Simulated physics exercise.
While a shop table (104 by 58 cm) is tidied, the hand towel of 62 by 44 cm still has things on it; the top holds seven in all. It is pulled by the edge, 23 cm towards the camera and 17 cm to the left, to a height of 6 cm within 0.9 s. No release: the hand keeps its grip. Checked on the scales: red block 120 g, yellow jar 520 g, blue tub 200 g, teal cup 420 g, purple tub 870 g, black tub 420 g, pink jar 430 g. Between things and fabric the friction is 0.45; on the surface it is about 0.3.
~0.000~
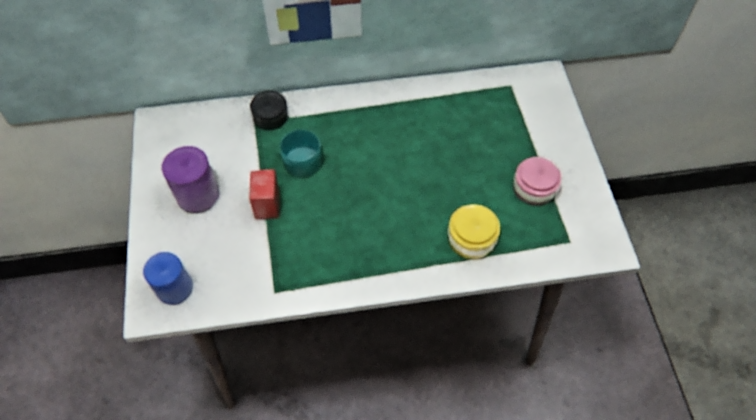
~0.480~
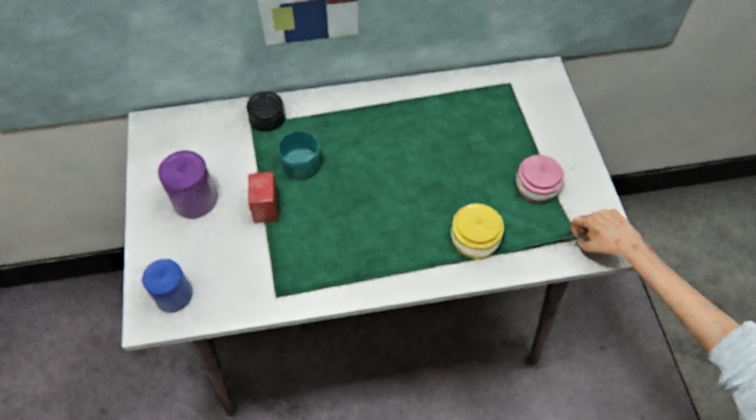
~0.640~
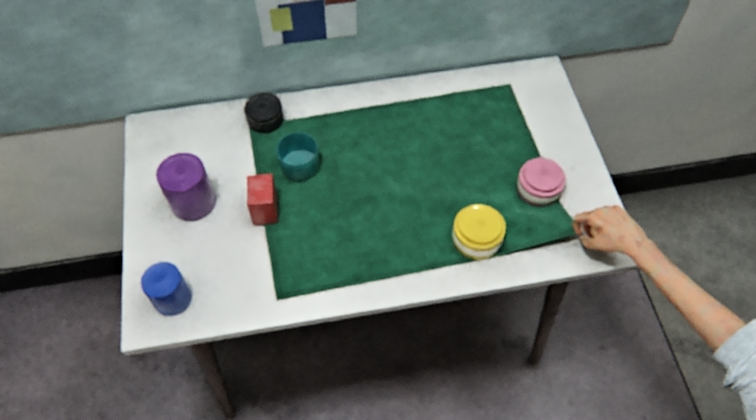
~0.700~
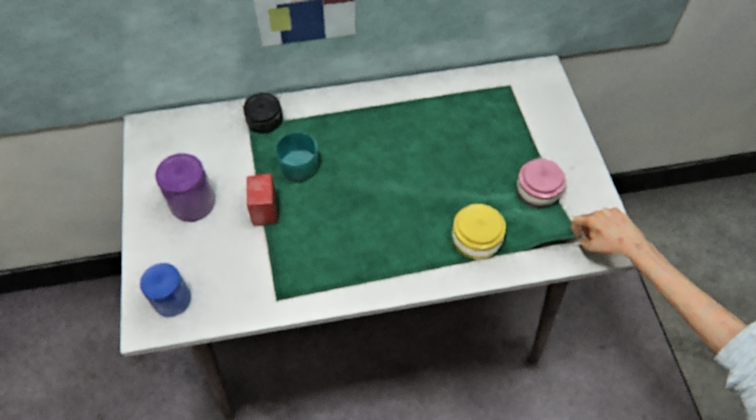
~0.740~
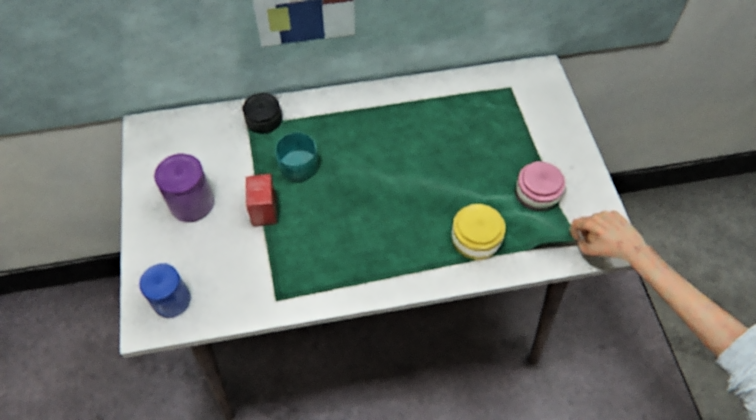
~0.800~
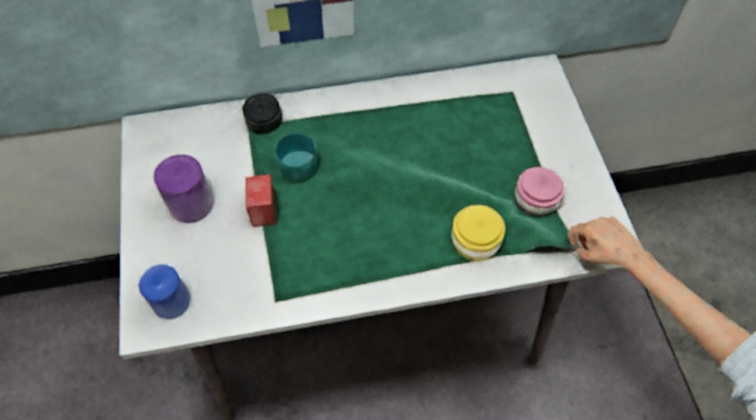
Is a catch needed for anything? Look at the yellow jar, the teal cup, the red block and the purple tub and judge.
Yellow jar - catch needed; teal cup - no catch needed; red block - no catch needed; purple tub - no catch needed.
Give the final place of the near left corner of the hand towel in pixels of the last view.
It settles at roughly (216, 295).
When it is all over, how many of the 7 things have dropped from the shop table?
That gives 2.
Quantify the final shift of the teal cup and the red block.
Teal cup: 6 cm; red block: 2 cm.
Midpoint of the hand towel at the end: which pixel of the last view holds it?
Around (398, 237).
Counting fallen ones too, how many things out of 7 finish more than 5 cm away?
That gives 4.
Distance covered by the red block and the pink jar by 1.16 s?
The red block is about 0 cm off and the pink jar about 20 cm.
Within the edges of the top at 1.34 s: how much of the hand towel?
I'd say close to 90 per cent of it.
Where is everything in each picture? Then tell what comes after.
The first picture shows yellow jar (476, 223); teal cup (300, 145); red block (262, 184); purple tub (184, 164); hand towel corners (274, 293) (511, 85) (571, 242).
The second picture shows hand towel corners (276, 298) (510, 82); grip (577, 236).
The third picture shows pink jar (544, 173); hand towel corners (277, 300) (510, 84); grip (580, 233).
The fourth picture shows pink jar (544, 174); hand towel corners (276, 301) (510, 85); grip (579, 236).
The fifth picture shows pink jar (544, 177); hand towel corners (276, 301) (511, 87); grip (577, 239).
The sixth picture shows yellow jar (480, 224); teal cup (296, 149); red block (258, 190); purple tub (177, 173); hand towel corners (275, 302) (513, 91); grip (575, 245).
At 1.0 s, 100 % of the hand towel is still over the top; yellow jar 3 cm off its start, pink jar 10 cm off its start.
At 1.2 s, 95 % of the hand towel is still over the top; yellow jar 11 cm off its start, teal cup 3 cm off its start, pink jar 18 cm off its start.
At 1.3 s, 90 % of the hand towel is still over the top; yellow jar on its side, 22 cm off its start at (441, 335), teal cup 4 cm off its start at (309, 159), pink jar 26 cm off its start at (530, 281).
At 1.5 s, 85 % of the hand towel is still over the top; yellow jar over the edge, teal cup 5 cm off its start, red block 1 cm off its start.
At 3.1 s, 85 % of the hand towel is still over the top; yellow jar over the edge, teal cup 5 cm off its start at (311, 165), red block 2 cm off its start at (251, 186), purple tub 0 cm off its start at (177, 173).
